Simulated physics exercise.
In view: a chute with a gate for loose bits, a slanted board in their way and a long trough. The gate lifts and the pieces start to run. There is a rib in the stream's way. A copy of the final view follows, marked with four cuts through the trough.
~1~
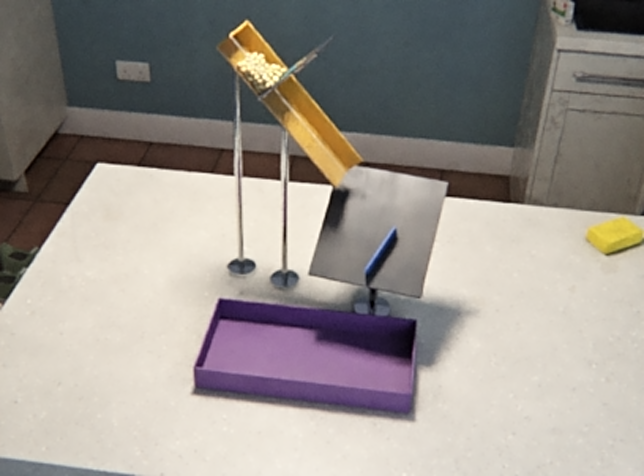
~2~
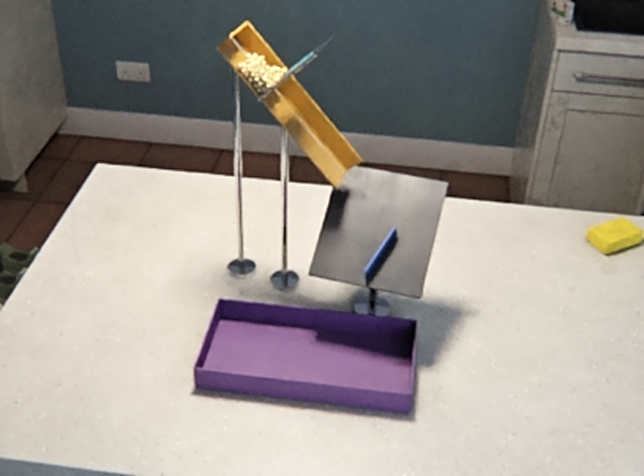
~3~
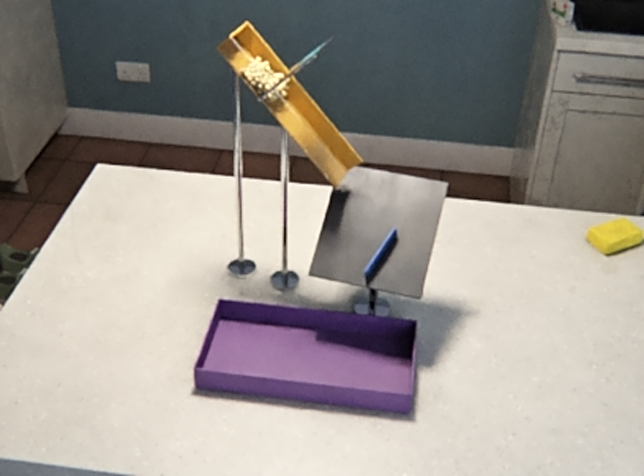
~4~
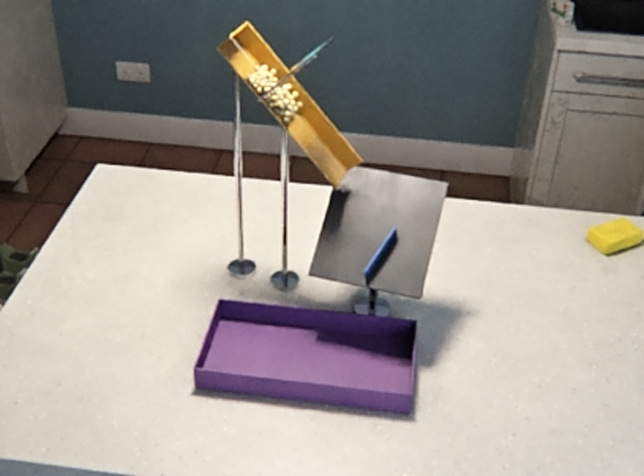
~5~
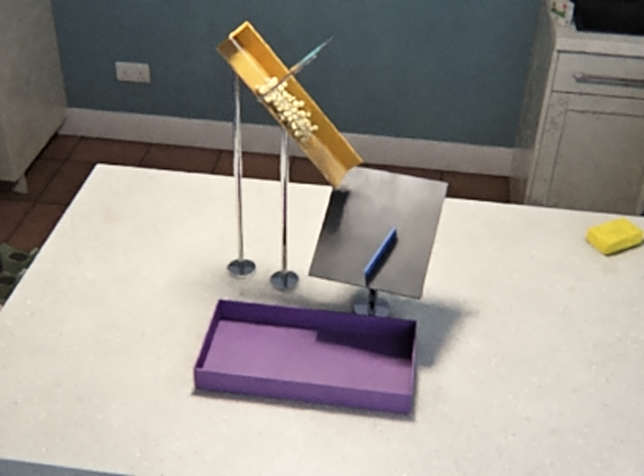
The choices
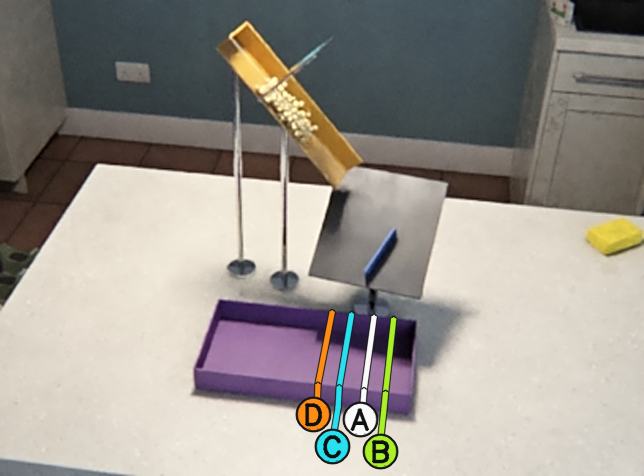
A white countertop fills a kitchen with a blue wall and dark tiled floor, seen from above at a fixed angle. A slanted yellow-orange chute on two thin metal stands holds pale beans behind a gate, above a tilted grey board with a blue rib, an empty purple trough and, at right, a yellow sponge. The gate lifts, and the beans slide down the chute towards the lower right, spreading into a longer stream.
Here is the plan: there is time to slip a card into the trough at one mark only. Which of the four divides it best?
Take D.
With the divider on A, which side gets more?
More lands on the left.
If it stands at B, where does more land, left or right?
The left side.
On the marked copy, line A crosses the front rim at (364, 389); line B crosses the front rim at (385, 391); line C crosses the front rim at (339, 386); line D crosses the front rim at (318, 383).
With A, of what is caught, every piece on the left of the divider, not one piece on the right.
With B, of what is caught, every piece on the left of the divider, not one piece on the right.
With C, of what is caught, almost all on the left of the divider, about a tenth on the right.
With D, of what is caught, roughly a third on the left of the divider, roughly two thirds on the right.
